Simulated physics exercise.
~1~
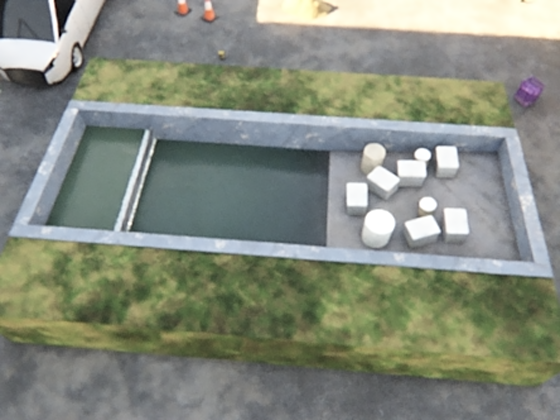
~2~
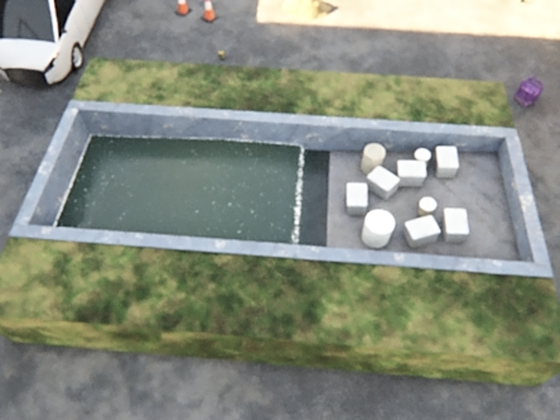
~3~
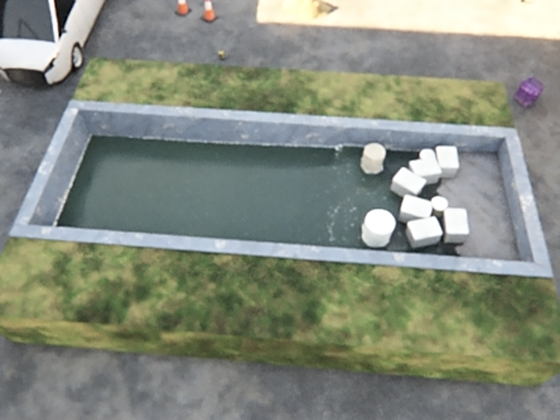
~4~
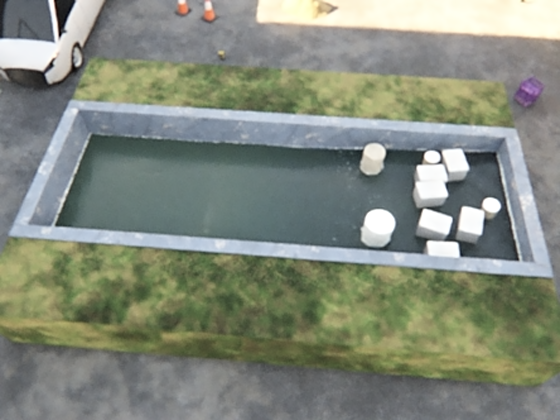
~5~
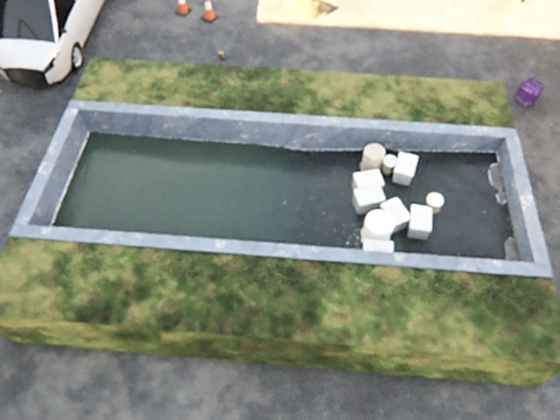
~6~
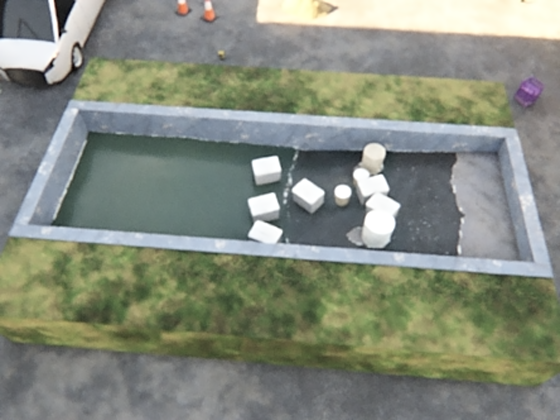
Dark green water held behind a thin barrier at the left end of a long stone-walled basin is let loose and sweeps right as a low wave. It crosses the bare floor toward a cluster of white boxes and round pails standing at the right. The front runs in among them, shoving several boxes rightward, and then fills the far end. The flow turns back, carrying the loose pieces left and bunching some against two larger white cylinders. At the end, boxes drift near the middle, others crowd by the cylinders, and bare floor shows again at the right.
